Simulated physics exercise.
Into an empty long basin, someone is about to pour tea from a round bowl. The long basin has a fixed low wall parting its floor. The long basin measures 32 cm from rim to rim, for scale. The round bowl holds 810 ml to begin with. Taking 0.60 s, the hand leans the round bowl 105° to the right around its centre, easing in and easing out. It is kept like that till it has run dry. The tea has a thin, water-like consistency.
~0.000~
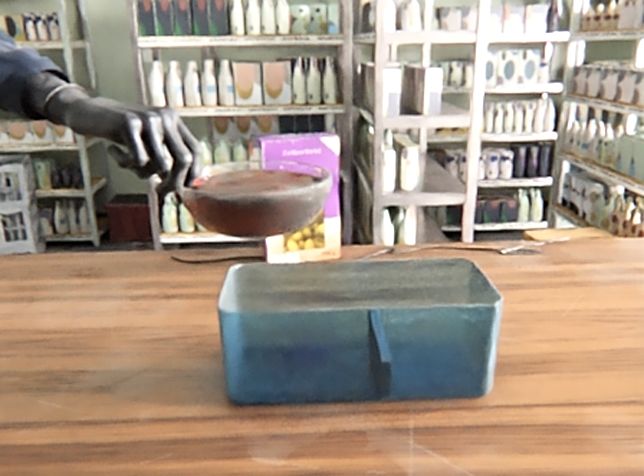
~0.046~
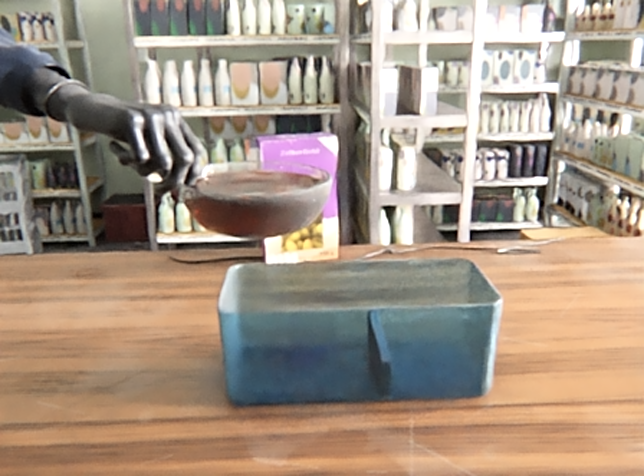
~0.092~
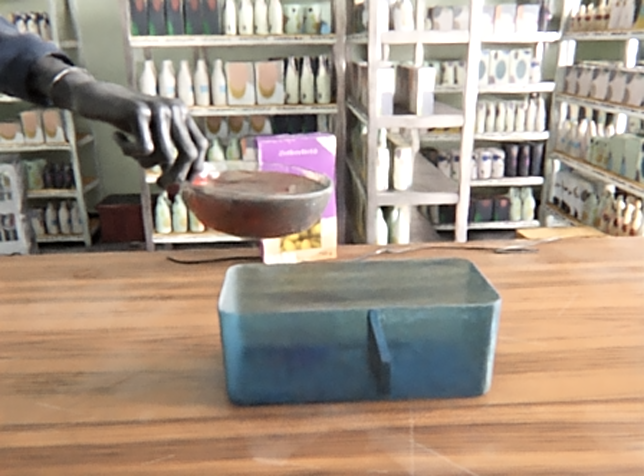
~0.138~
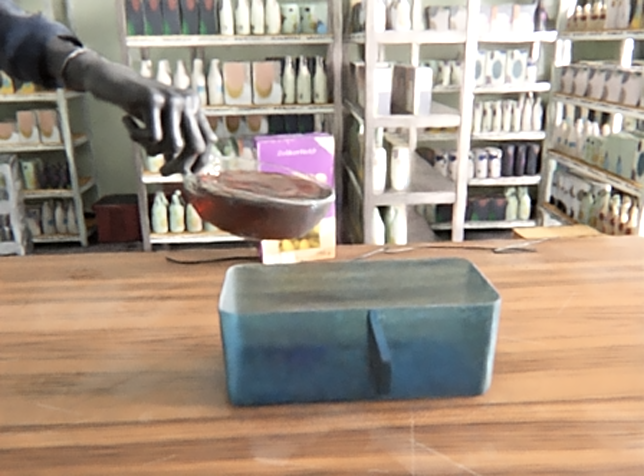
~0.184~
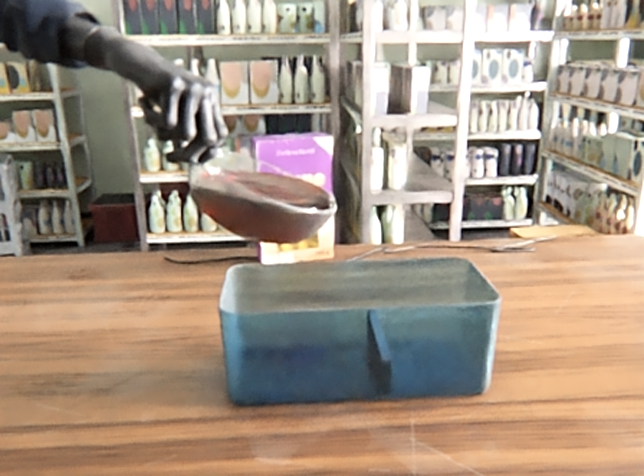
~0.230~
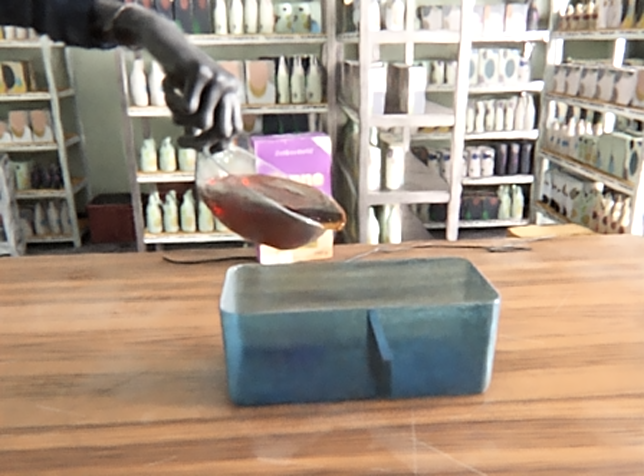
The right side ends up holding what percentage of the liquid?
About 27 in every hundred parts.
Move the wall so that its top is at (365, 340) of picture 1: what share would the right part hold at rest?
45 per cent.
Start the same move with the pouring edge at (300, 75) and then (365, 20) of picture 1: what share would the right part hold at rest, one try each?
It comes to 25 per cent, and then 65 per cent.
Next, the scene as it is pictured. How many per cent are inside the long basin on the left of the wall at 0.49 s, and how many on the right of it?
I'd say some 54 on the left and some 26 on the right.
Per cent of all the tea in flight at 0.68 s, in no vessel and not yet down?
9 per cent, roughly.
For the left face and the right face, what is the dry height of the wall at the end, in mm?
28 mm left, 36 mm right.
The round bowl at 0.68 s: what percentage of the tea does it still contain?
About 0 % is still there.
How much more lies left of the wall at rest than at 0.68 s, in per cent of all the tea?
About 0 per cent.
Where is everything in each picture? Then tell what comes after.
In the first frame, it leans 0°; its right rim is at (331, 176); the tea meets the walls at (184, 185) and (328, 182); the long basin's rim runs from (224, 288) to (487, 280); the wall's top is at (379, 334).
In the second frame, it leans 2°; its right rim is at (331, 179); the tea meets the walls at (184, 185) and (327, 184).
In the third frame, it leans 6°; its right rim is at (332, 184); the tea meets the walls at (185, 182) and (329, 186).
In the fourth frame, it leans 13°; its right rim is at (334, 194); the tea meets the walls at (189, 179) and (332, 190).
In the fifth frame, it leans 23°; its right rim is at (334, 206); the tea meets the walls at (194, 178) and (325, 197); 3 per cent is over the edge.
In the sixth frame, it leans 34°; its right rim is at (331, 220); the tea meets the walls at (200, 180) and (314, 201); 11 per cent is over the edge.
By 0.49 s the tilt is 97° and 4 per cent is still to pour, 55 is left of the wall and 26 right of it.
By 0.68 s the tilt is 105° and 0 per cent is still to pour, 63 is left of the wall and 25 right of it.
By 0.88 s the tilt is 105° and 0 per cent is still to pour, 63 is left of the wall and 27 right of it.
By 1.10 s the tilt is 105° and 0 per cent is still to pour, 63 is left of the wall and 27 right of it.
At rest 63 per cent lies left of the wall, 27 right of it and 9 outside.
